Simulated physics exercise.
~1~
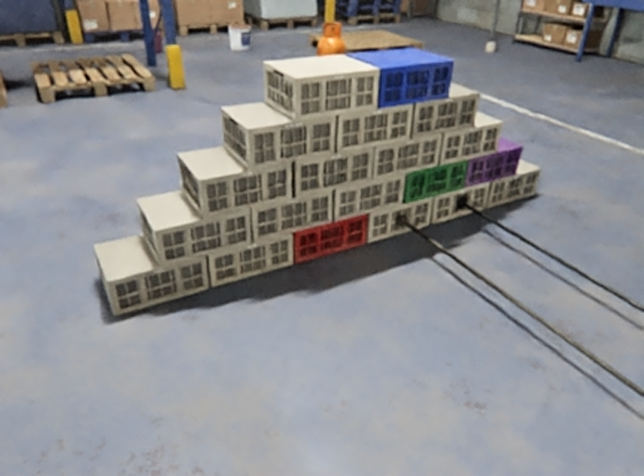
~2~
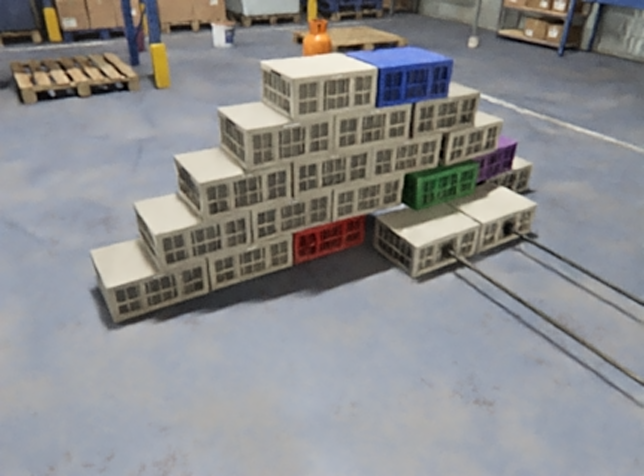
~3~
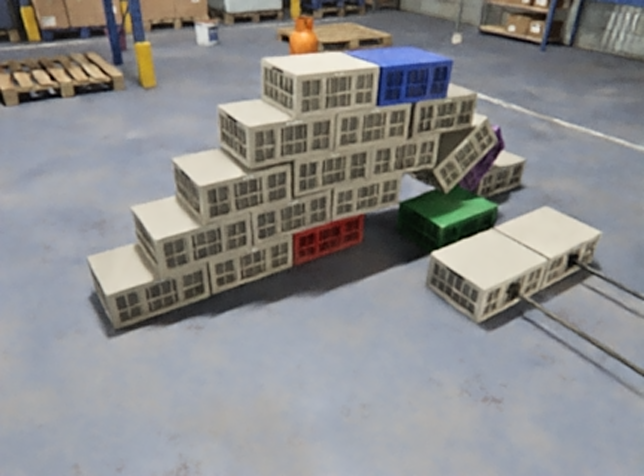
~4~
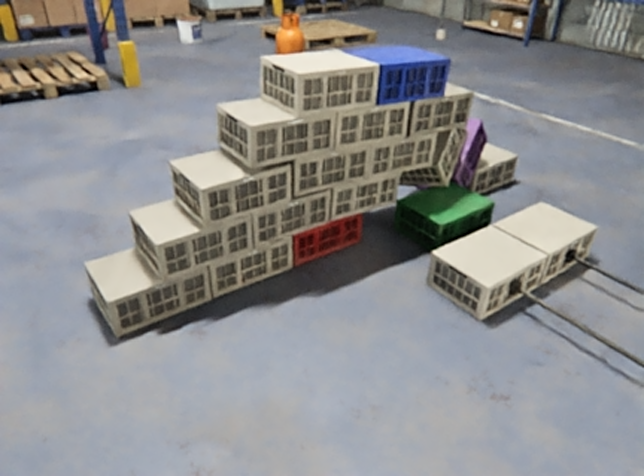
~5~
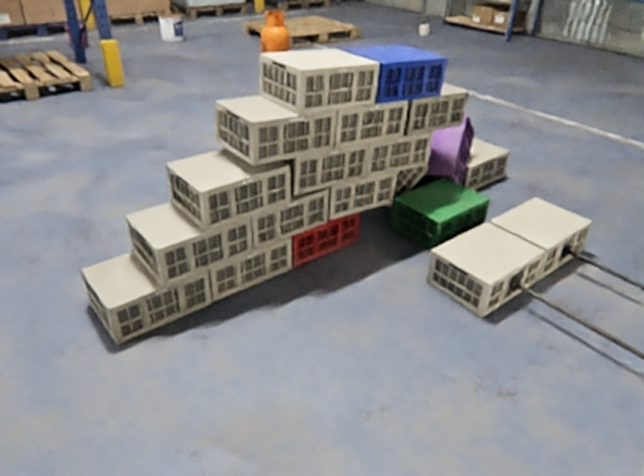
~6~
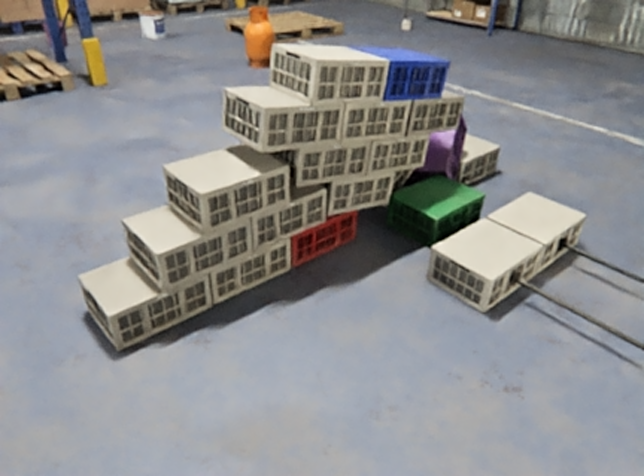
Two steel arms pull two bottom crates out, the green crate drops, and the wall sags.
